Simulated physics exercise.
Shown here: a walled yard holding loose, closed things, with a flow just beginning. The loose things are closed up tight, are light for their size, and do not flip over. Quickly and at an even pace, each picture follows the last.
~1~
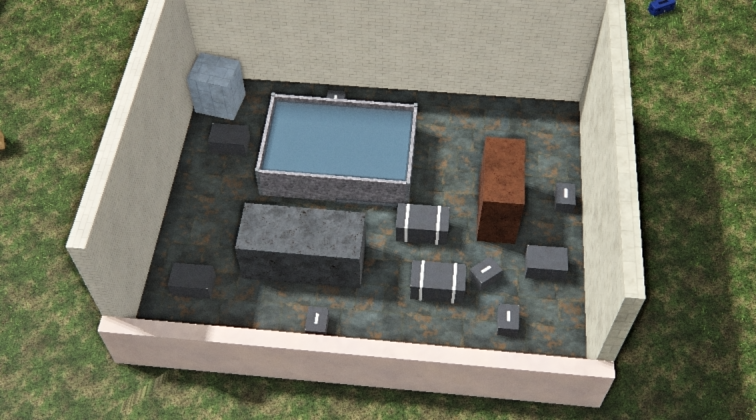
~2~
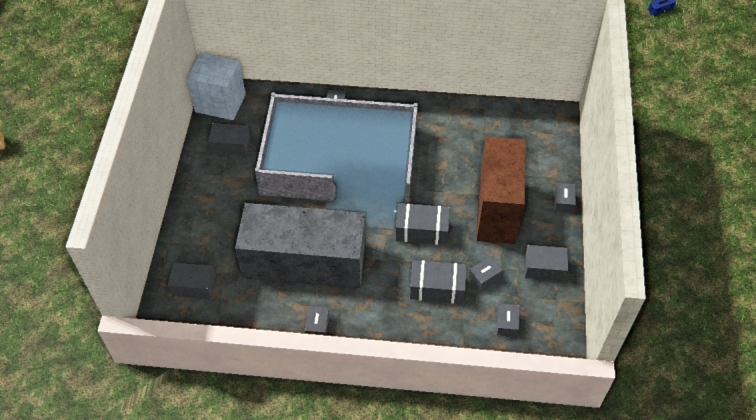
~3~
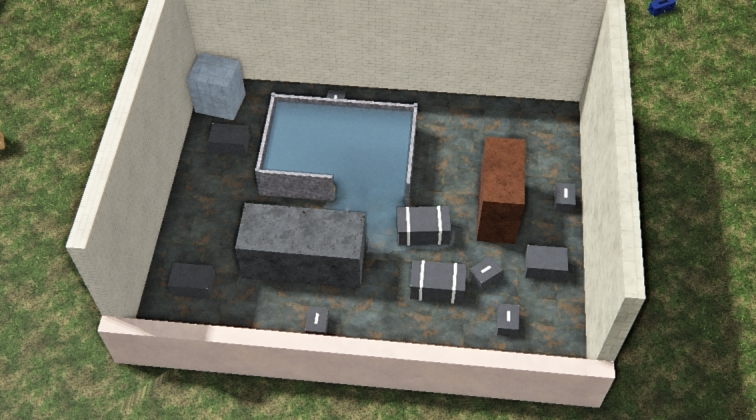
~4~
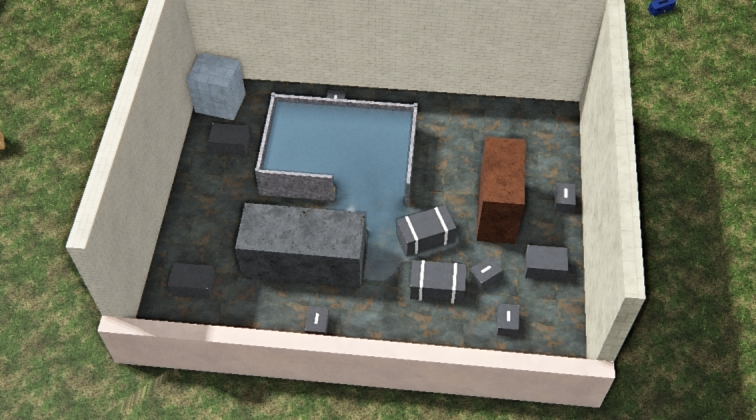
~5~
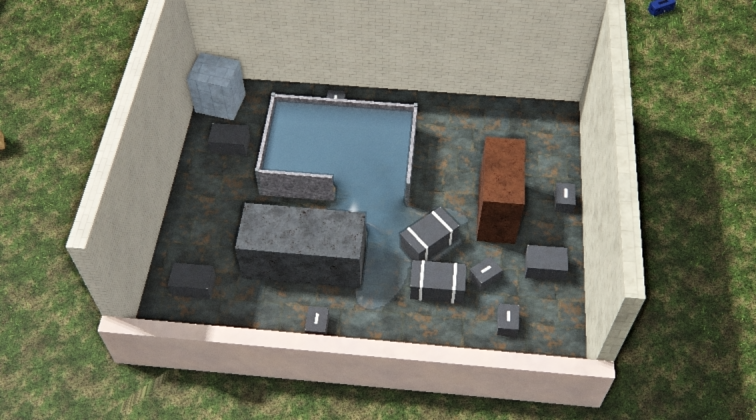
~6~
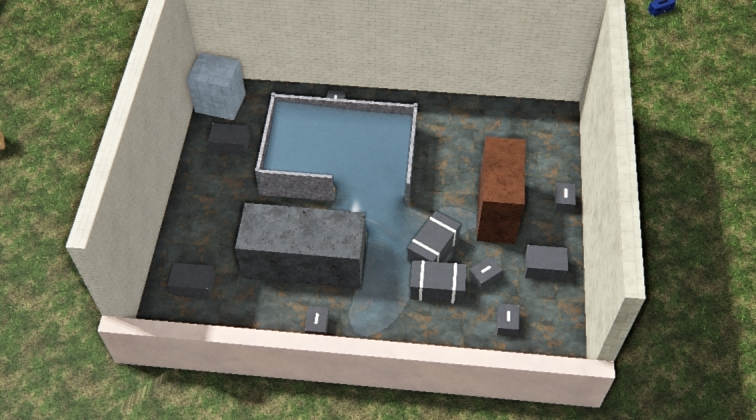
In a walled yard, part of a raised pool's front wall vanished and water spilled out between the dark blocks, nudging and turning the nearest white-strapped trunk while everything else stayed put.
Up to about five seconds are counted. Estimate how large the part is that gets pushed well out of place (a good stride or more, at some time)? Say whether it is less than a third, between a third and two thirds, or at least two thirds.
Upper band.
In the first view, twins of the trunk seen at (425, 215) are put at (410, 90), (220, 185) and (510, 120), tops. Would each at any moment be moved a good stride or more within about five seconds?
One by one: Hardly budges; knocked well away; hardly budges.
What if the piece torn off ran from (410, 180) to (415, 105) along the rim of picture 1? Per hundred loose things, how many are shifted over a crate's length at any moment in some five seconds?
About 80 per cent.
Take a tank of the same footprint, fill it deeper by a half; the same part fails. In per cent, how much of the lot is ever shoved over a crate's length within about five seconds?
80 in a hundred, or close to it.
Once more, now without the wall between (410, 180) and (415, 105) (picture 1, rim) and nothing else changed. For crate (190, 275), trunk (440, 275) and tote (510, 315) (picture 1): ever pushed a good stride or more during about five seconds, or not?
Lab note - in sequence: Never that far; made it that far; made it that far.
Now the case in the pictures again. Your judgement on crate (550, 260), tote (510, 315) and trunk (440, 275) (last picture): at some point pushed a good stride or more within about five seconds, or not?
Tally in given order: The full distance / the full distance / the full distance.
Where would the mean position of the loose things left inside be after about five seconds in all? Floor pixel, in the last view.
The average lies close to (424, 198).
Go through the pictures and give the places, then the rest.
A trunk at (423, 217) rests on the ground; a trunk at (439, 275) rests on the ground; 0 of 10 have shifted, in the first picture.
A trunk at (423, 217) rests on the ground; a trunk at (439, 275), on the bottom; 0 of 10 have shifted, in the second picture.
A trunk at (424, 219), on the bottom, close to its start; a trunk at (439, 275), on the bottom; 0 of 10 have shifted, in the third picture.
A trunk at (427, 224) rests on the ground, close to its start; a trunk at (439, 275), on the bottom; 1 of 10 have shifted, in the fourth picture.
A trunk at (430, 230) rests on the ground, close to its start; a trunk at (439, 275) rests on the ground; 1 of 10 have shifted, in the fifth picture.
A trunk at (435, 236), on the bottom, a stride from its start; a trunk at (439, 276) rests on the ground; 1 of 10 have shifted, in the sixth picture.
A moment on, 1 of 10 are well off their spots; 0 afloat.
Next, 4 of 10 are well off their spots; 4 afloat.
Later, 5 of 10 are well off their spots; 6 afloat.
In the end, 7 of 10 are well off their spots, and 7 have been at some point; 8 afloat.
